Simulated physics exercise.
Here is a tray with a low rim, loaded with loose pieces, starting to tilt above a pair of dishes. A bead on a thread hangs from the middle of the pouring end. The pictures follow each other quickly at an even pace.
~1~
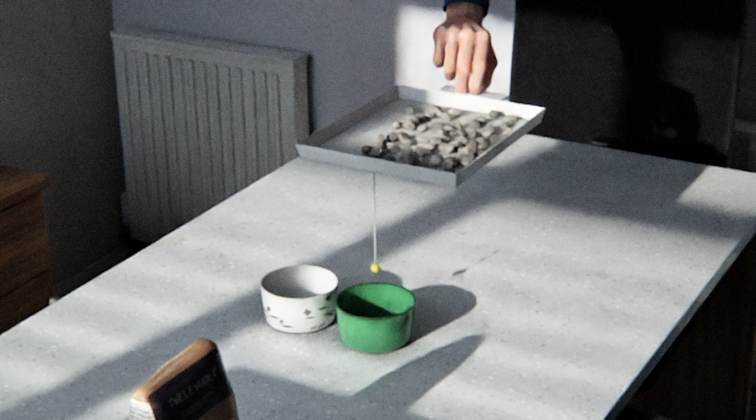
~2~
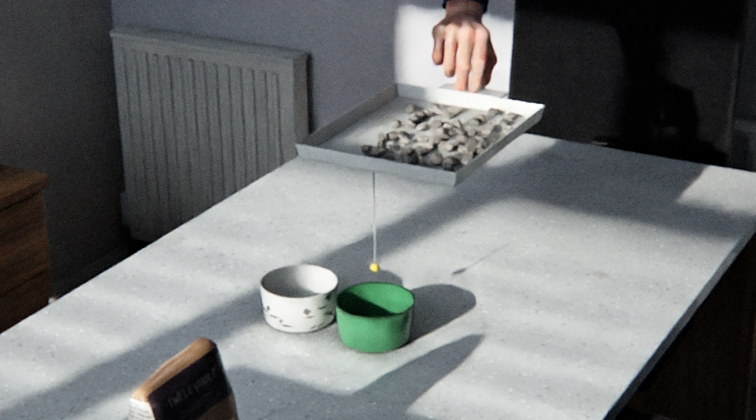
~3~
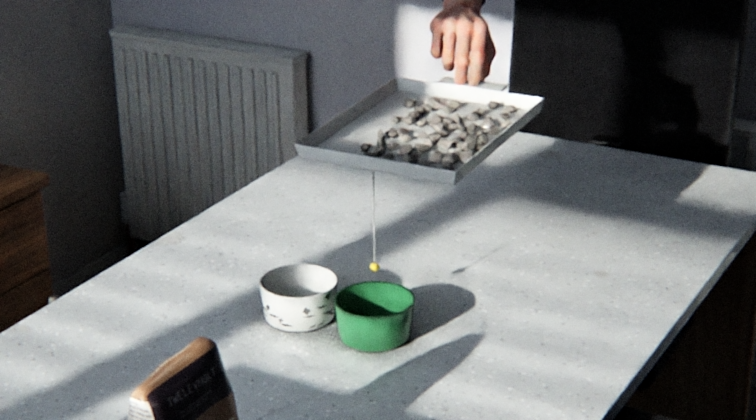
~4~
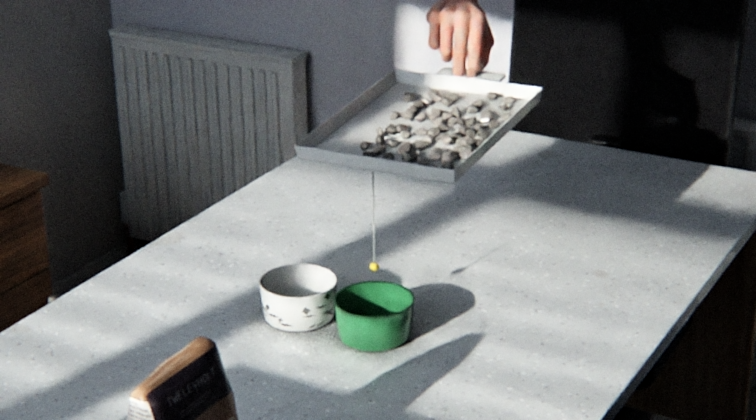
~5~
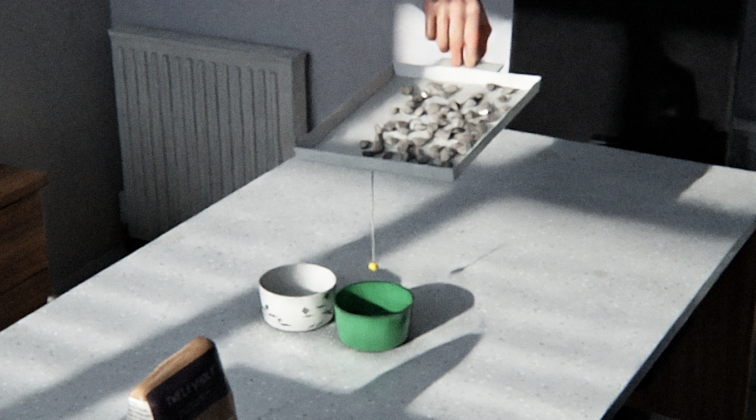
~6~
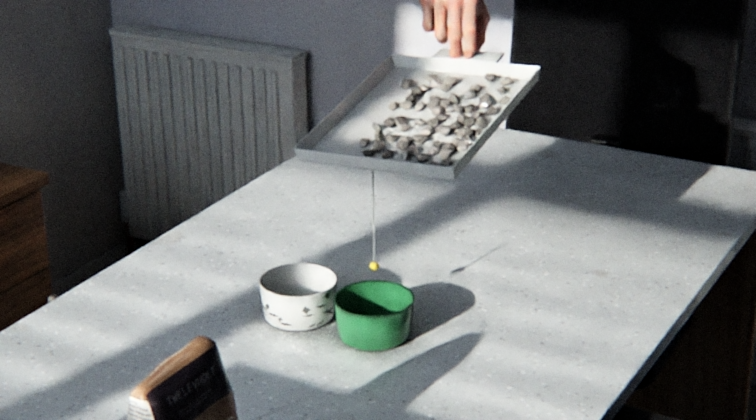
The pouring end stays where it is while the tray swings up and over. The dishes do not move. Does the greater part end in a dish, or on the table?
They take more than half between them.
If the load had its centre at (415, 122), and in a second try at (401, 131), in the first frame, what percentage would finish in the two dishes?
Near 80 % and 80 %.
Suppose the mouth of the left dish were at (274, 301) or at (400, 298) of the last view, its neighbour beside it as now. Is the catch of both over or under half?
In turn: Below a half; not half.
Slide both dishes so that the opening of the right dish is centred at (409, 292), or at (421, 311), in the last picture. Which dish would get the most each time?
First left, then the left dish.
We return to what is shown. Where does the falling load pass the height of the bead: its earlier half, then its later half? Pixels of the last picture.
At about (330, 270), then at (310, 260).
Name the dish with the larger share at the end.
It is left.
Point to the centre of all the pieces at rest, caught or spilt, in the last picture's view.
Roughly at (310, 309).
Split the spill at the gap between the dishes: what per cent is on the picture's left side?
It comes to 70 per cent or so.
Soon, tray tipped steeply; all on the tray.
A while on, tray tipped right over; about two thirds on the tray; a stray few in the right dish; about a quarter in the left dish; a small part in the air.
Towards the end, tray tipped past a quarter turn; about a quarter in the right dish; about two thirds in the left dish; a small part outside both.
Finally, tray tipped past a quarter turn; about a quarter in the right dish; about two thirds in the left dish; a small part outside both.
